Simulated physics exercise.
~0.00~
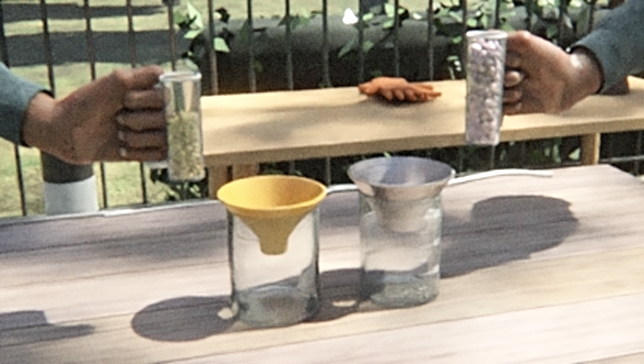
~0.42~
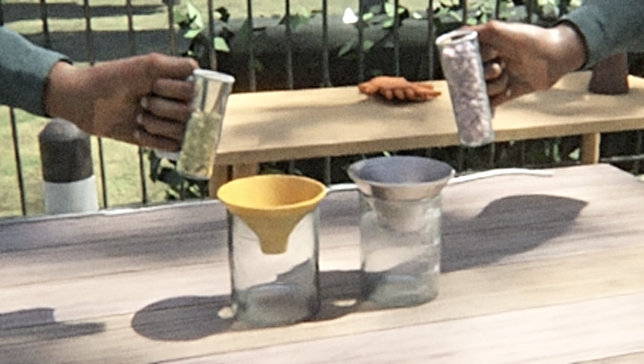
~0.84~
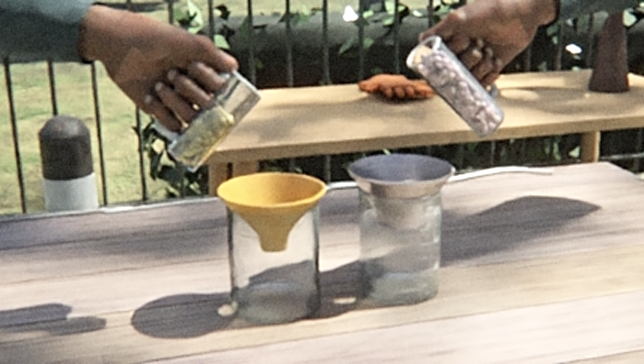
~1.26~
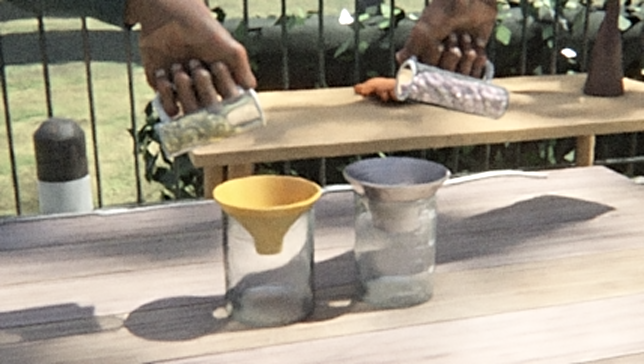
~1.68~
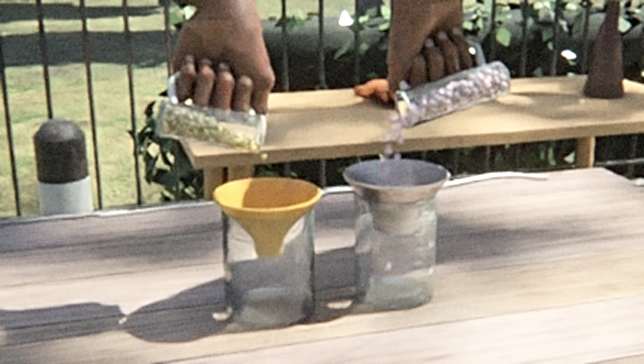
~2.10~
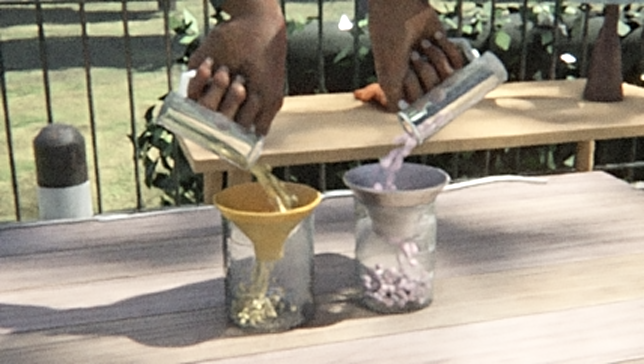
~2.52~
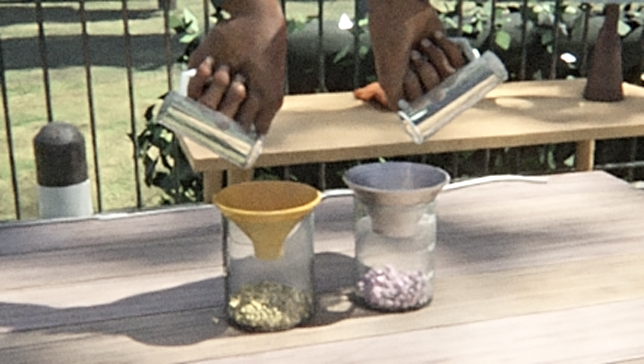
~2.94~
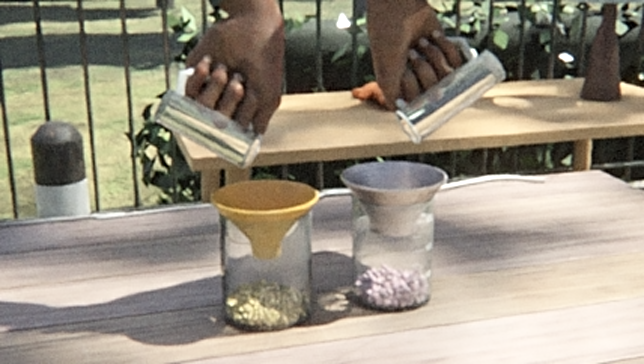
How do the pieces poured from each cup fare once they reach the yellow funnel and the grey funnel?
They run clear through both funnels, and each load ends up in a heap at the bottom of its jar.
